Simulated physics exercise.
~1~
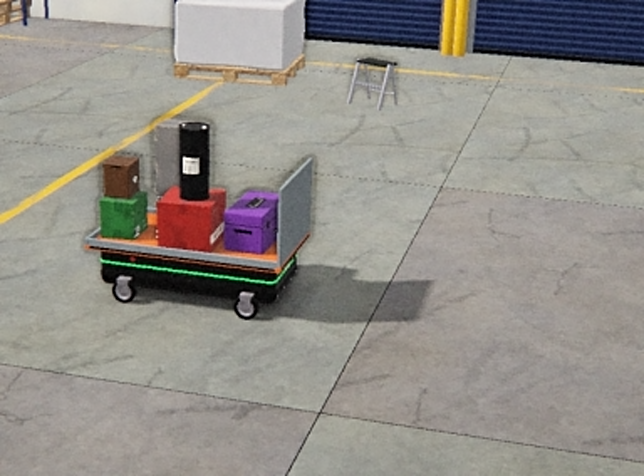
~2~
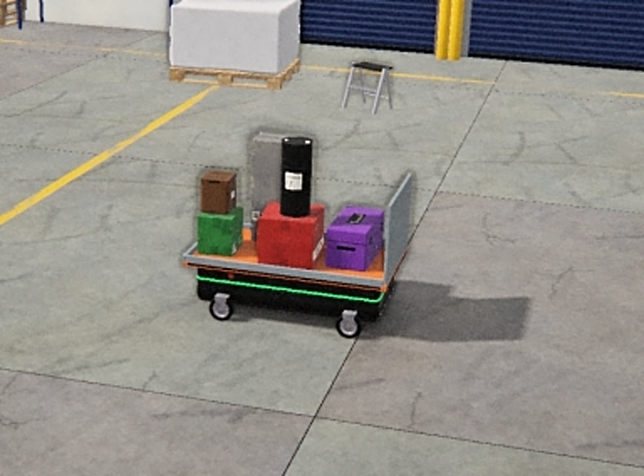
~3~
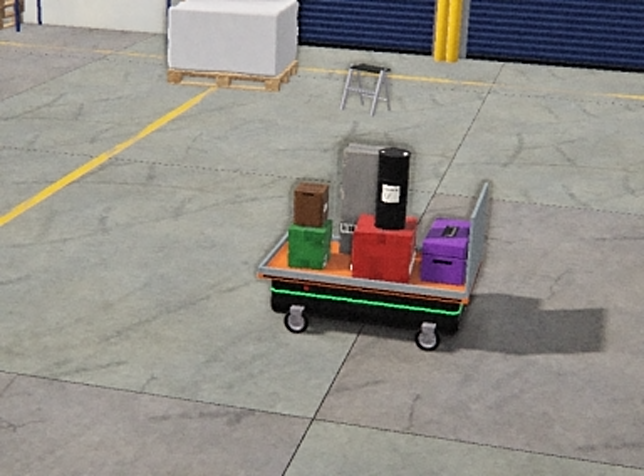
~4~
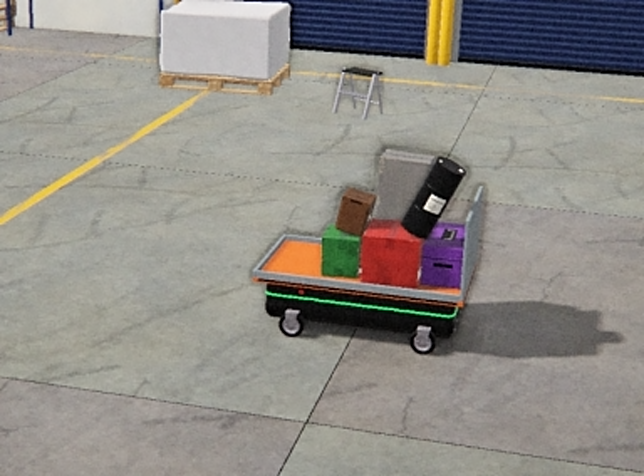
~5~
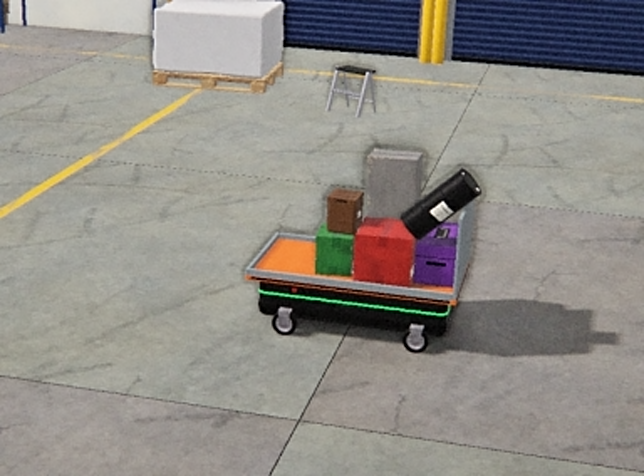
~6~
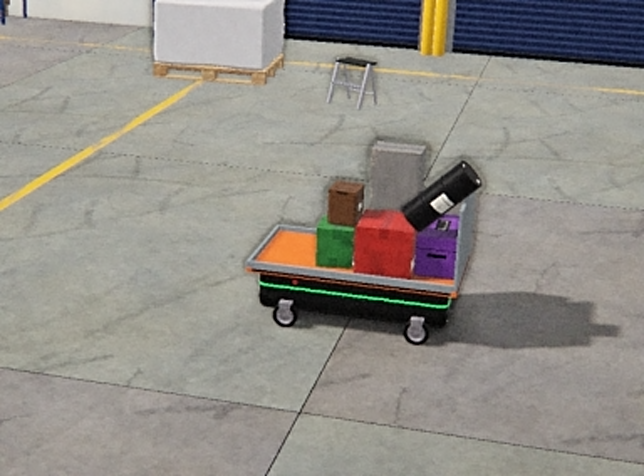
In this clip, a flat cart carrying boxes, a purple toolbox and a black canister rolls right across a warehouse floor and stops; the load slides toward the front board, the brown box tilts then settles upright, and the canister tips over, ending slanted across the purple toolbox.
